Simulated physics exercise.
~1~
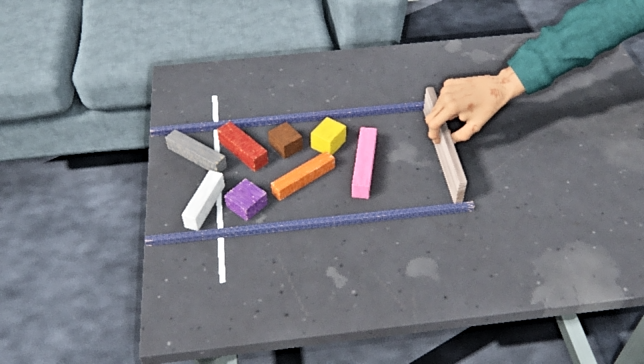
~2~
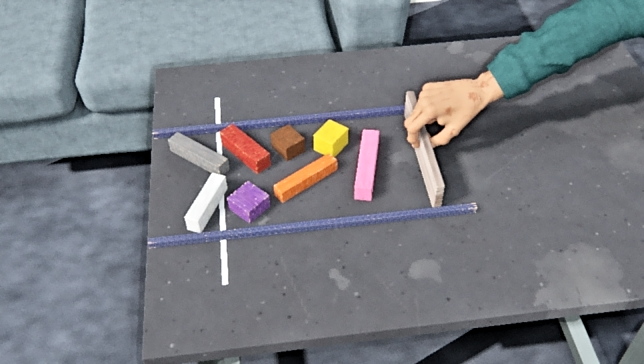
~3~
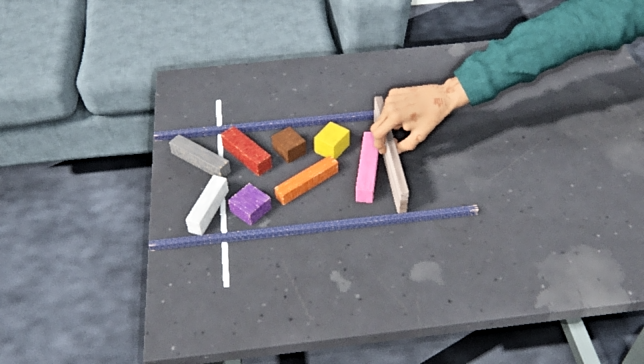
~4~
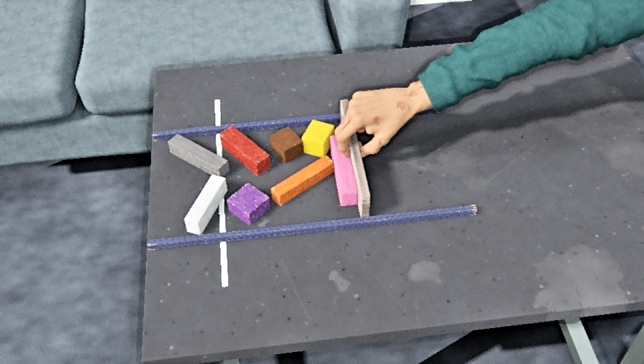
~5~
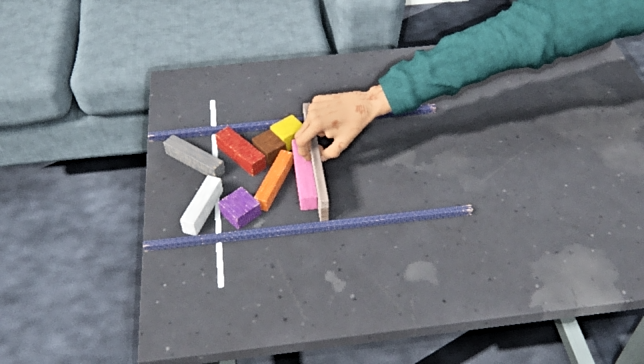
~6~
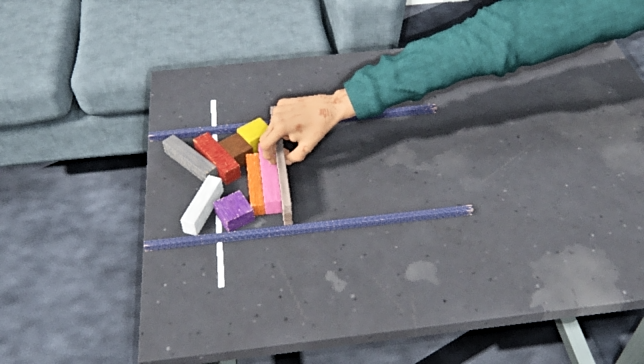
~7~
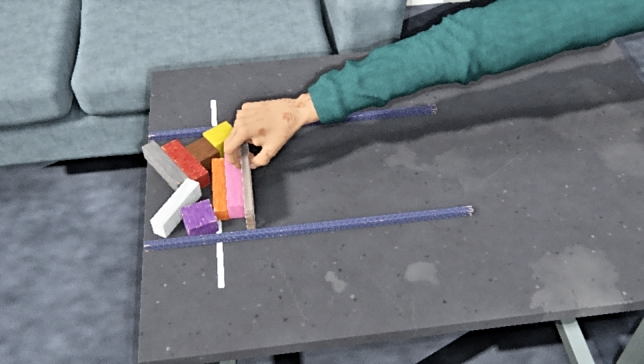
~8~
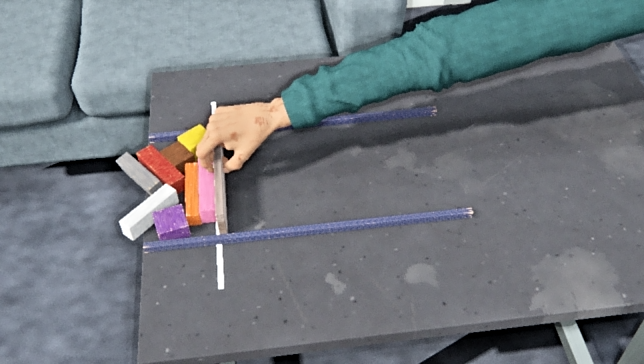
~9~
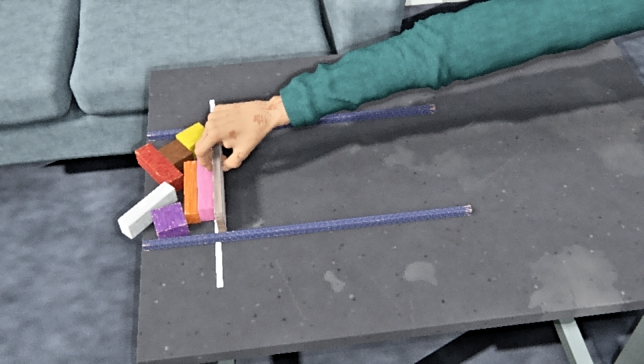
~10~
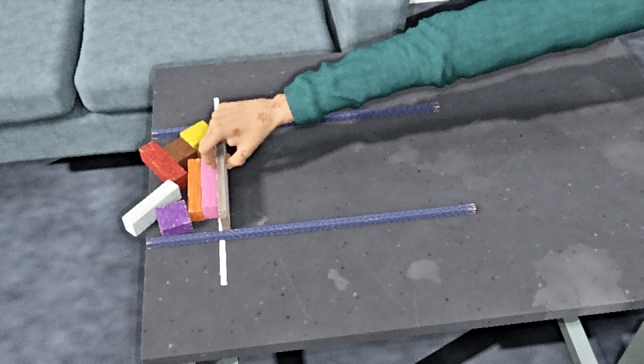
A hand in a green sleeve slides an upright board leftward across a dark table, between two blue strips, toward a scatter of colored blocks. The board meets the pink bar first and carries it along, then the yellow block and the orange bar are swept up too. As the push continues, the pieces bunch together, and the purple, white, red and grey ones shift toward the table's left edge. The board stops at the white tape line with the grey bar tilting over the edge. The grey bar drops out of sight, while the others stay crowded at the edge.
